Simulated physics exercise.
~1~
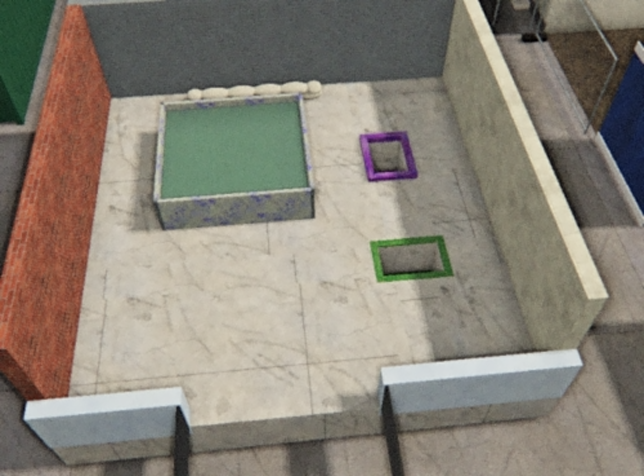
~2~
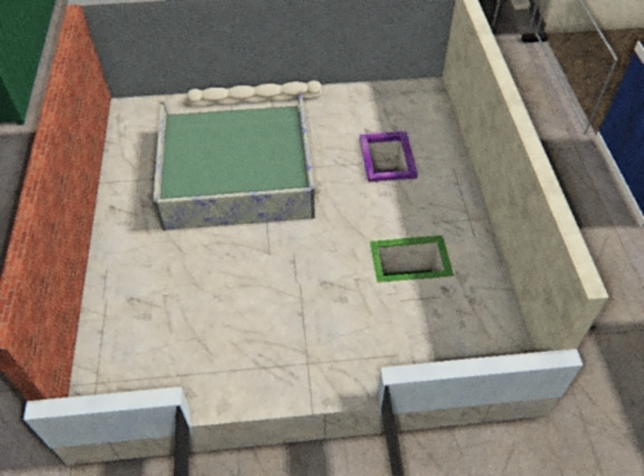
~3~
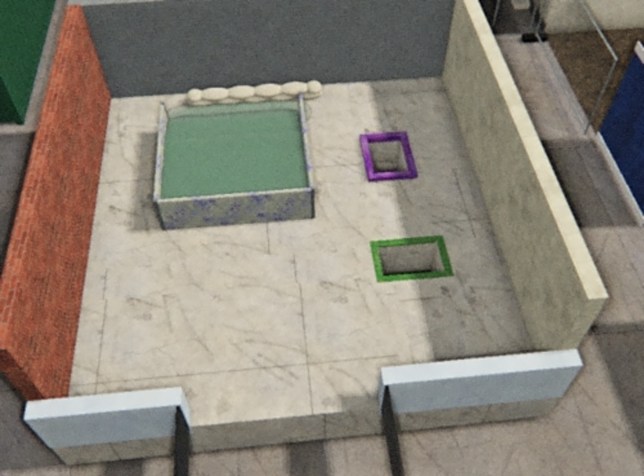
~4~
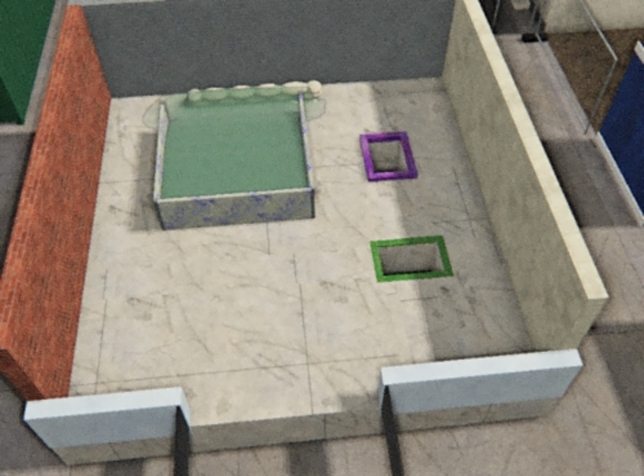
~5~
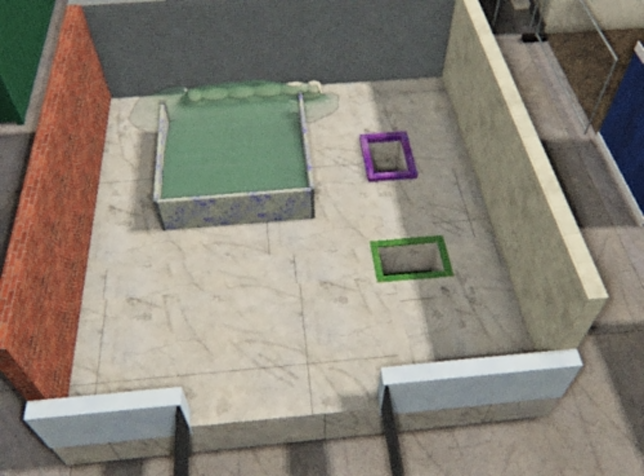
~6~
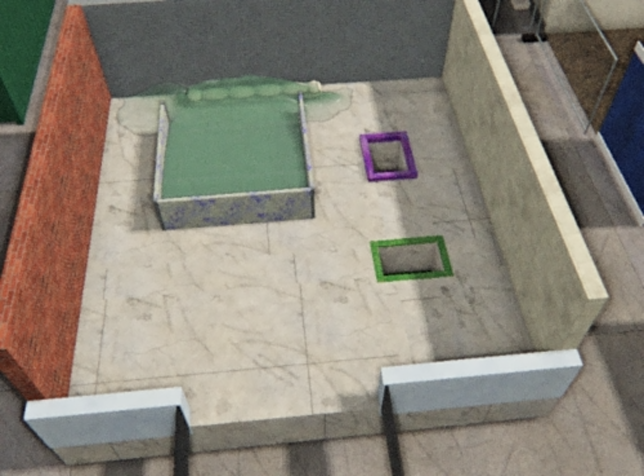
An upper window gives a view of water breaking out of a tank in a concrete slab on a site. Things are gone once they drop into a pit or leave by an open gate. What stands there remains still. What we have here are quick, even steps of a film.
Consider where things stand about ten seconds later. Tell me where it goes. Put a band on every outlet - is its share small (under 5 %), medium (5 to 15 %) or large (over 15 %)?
In the end, the gate has a medium share, the green pit has a medium share, the purple pit has a small share.
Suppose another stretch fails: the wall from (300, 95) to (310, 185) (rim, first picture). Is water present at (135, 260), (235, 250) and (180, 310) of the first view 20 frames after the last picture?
First point spared, second point spared, third point spared.
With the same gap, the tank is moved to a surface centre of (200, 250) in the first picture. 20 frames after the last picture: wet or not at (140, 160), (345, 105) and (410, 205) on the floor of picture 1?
Spot 1 wetted, spot 2 wetted, spot 3 unwetted.
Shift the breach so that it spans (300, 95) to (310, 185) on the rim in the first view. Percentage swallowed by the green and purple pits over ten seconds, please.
For green it's about 20 per cent, and for purple about 25 per cent.
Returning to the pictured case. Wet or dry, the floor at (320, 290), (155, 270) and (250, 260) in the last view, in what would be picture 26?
In that order, the three spots are high and dry, soaked and high and dry.
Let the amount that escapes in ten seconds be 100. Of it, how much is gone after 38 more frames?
My figure is about 30 in a hundred.
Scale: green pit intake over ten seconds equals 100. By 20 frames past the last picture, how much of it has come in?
Some 0 per cent.
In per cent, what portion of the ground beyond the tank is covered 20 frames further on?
Some 55 per cent.
A moment on, water covers 20 % of the floor; the gate 0 %, the green pit 0 %, the purple pit 0 %.
Next, water covers 30 % of the floor; the gate 0 %, the green pit 0 %, the purple pit 0 %.
Then, water covers 55 % of the floor; the gate 0 %, the green pit 0 %, the purple pit 0 %.
Later, water covers 75 % of the floor; the gate 2 %, the green pit 3 %, the purple pit 1 %.
In the end, water covers 95 % of the floor; the gate 7 %, the green pit 10 %, the purple pit 1 %.
